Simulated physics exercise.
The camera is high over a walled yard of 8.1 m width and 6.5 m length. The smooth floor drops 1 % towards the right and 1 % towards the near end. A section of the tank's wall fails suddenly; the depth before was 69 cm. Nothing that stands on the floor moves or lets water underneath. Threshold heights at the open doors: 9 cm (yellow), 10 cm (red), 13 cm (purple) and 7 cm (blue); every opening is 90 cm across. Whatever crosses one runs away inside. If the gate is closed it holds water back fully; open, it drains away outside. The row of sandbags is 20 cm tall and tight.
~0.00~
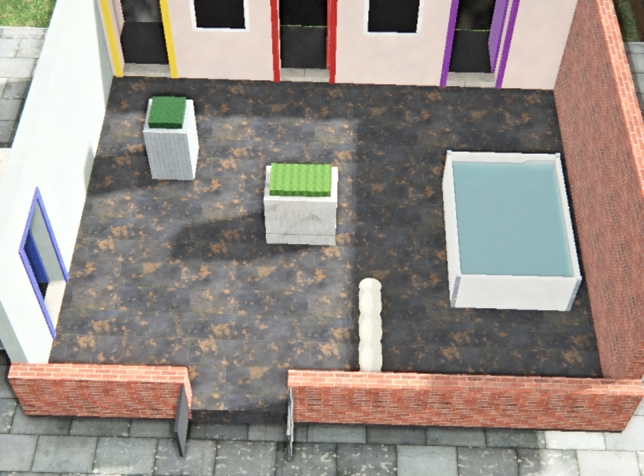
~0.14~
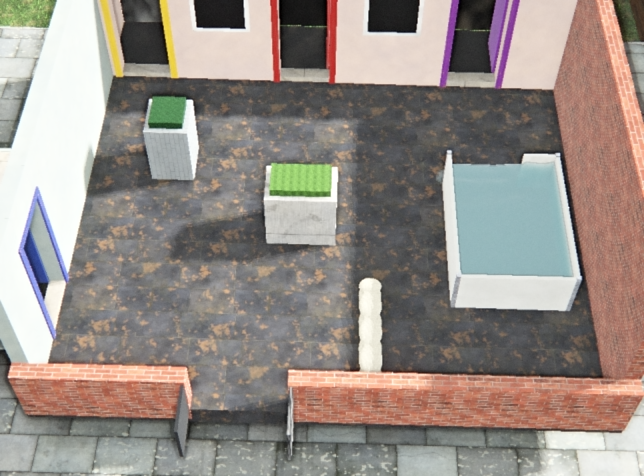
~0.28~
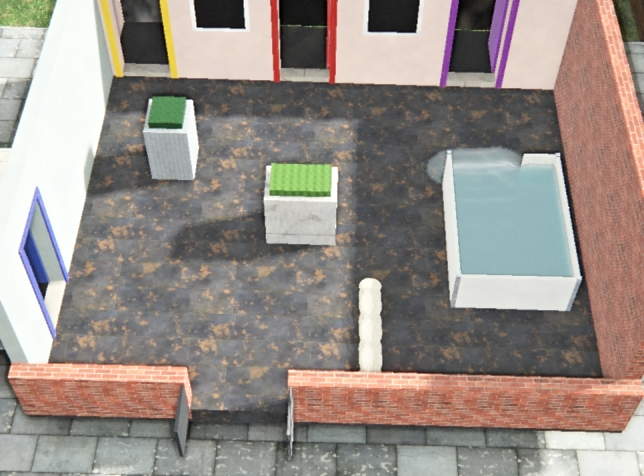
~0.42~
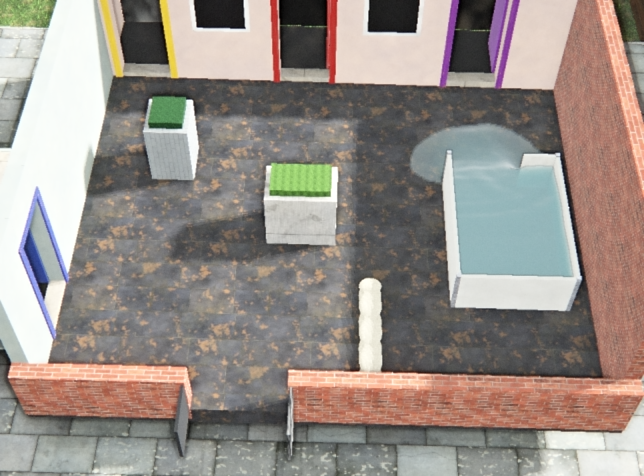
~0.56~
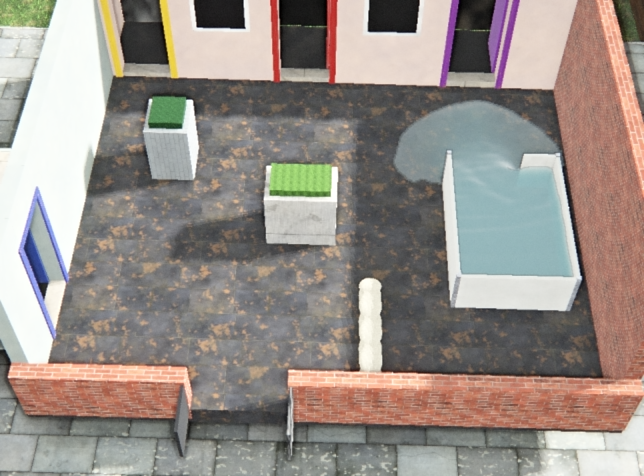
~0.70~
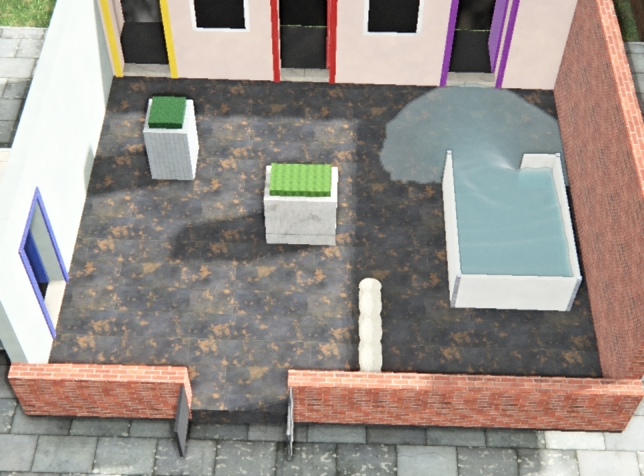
At the start, still water fills a pale rectangular tank at the right of a walled yard, near two green-topped blocks. Part of the tank's far wall disappears, leaving a gap. Water pours out and spreads over the dark floor in a widening, rounded sheet, reaching back and left.
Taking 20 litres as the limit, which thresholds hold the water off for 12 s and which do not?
Within that time: At the yellow door it does not reach the limit; at the red door it stays under the limit; at the purple door it goes over the limit; at the blue door it does not reach the limit.
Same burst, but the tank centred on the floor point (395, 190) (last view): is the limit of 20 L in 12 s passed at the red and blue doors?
Against that limit: Red past it, blue not over.
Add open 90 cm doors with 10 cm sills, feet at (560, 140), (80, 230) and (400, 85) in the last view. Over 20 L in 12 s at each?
In turn: Above, not over, over.
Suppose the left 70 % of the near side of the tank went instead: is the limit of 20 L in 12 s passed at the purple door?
Then: Purple not over.
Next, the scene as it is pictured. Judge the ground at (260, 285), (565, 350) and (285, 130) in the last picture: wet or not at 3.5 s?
In turn: Dry, dry, flooded.
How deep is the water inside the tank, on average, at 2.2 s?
Some 36 cm.
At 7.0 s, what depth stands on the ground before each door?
Depths in cm: Yellow 8, red 6, purple 13, blue 2.
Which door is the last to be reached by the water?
Last comes the blue one.
After 1.4 s water covers 15 % of the floor and is deepest (36 cm) near (545, 89); yellow door not reached, red door not reached, purple door 11 cm at the sill, 78 L in, blue door not reached.
After 2.2 s water covers 20 % of the floor and is deepest (36 cm) near (476, 87); yellow door not reached, red door 11 cm at the sill, 0 L in, purple door 34 cm at the sill, 186 L in, blue door not reached.
After 3.5 s water covers 35 % of the floor and is deepest (27 cm) near (545, 89); yellow door 3 cm at the sill, 0 L in, red door 9 cm at the sill, 1 L in, purple door 23 cm at the sill, 306 L in, blue door not reached.
After 7.0 s water covers 70 % of the floor and is deepest (16 cm) near (549, 178); yellow door 8 cm at the sill, 2 L in, red door 6 cm at the sill, 1 L in, purple door 13 cm at the sill, 350 L in, blue door 2 cm at the sill, 0 L in.
After 12.0 s water covers 90 % of the floor and is deepest (9 cm) near (597, 407); yellow door 3 cm at the sill, 2 L in, red door 3 cm at the sill, 1 L in, purple door 5 cm at the sill, 350 L in, blue door 5 cm at the sill, 0 L in.
